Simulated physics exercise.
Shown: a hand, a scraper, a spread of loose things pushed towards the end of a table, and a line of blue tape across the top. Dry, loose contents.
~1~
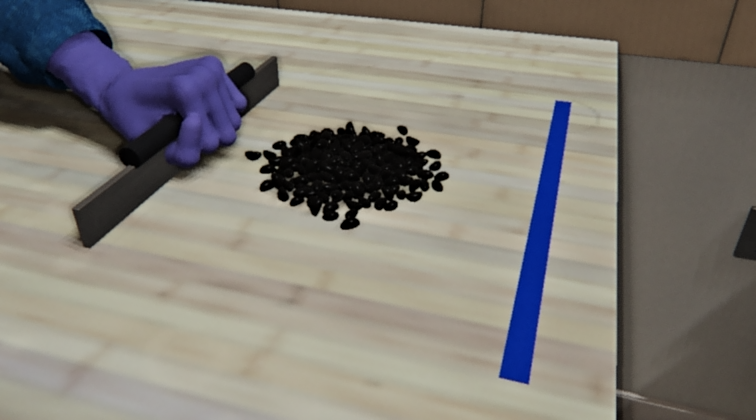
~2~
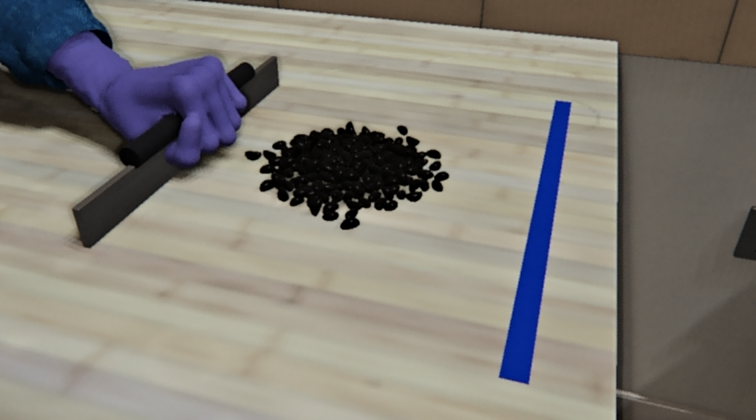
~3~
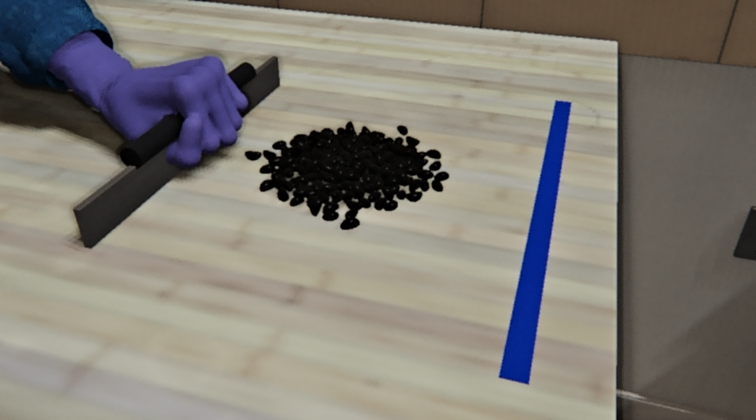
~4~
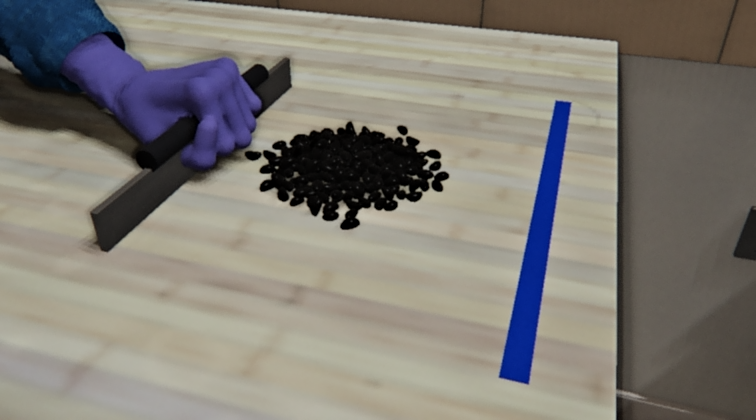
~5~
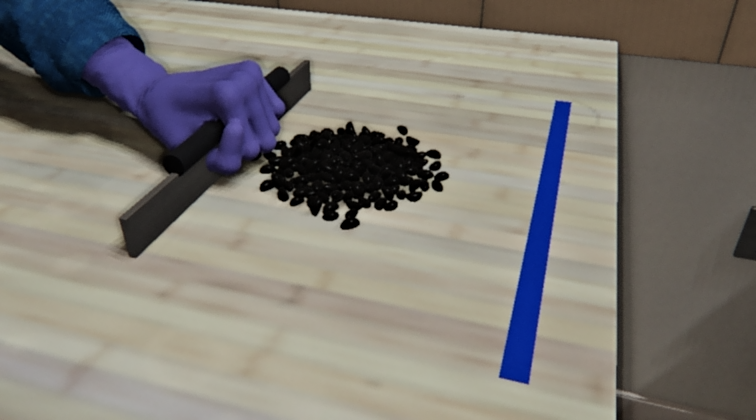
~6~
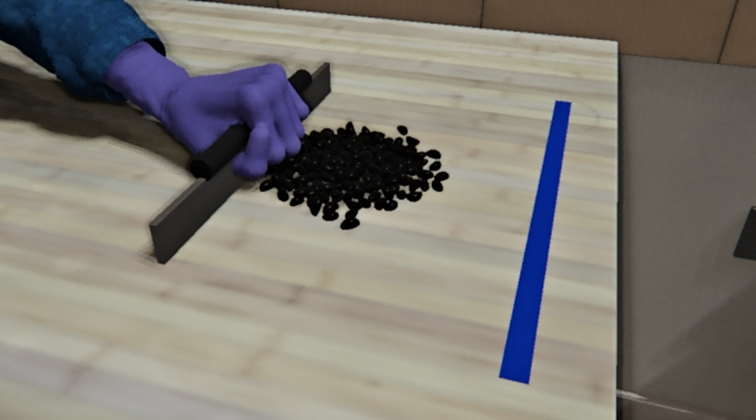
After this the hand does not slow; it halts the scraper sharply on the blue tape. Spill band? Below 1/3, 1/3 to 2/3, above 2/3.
1/3 to 2/3.
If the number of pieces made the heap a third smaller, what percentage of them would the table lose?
Around 40 percent.
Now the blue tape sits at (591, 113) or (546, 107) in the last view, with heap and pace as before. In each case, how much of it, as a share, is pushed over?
Roughly 90 % and 30 %.
Soon after the last picture, scraper still moving, near (406, 146); heap all on the table, its front near (527, 197).
A little later, scraper stopped at the blue tape; heap about a third over the edge.
Later still, scraper stopped at the blue tape; heap about half over the edge.
At rest, scraper stopped at the blue tape; heap about half over the edge.
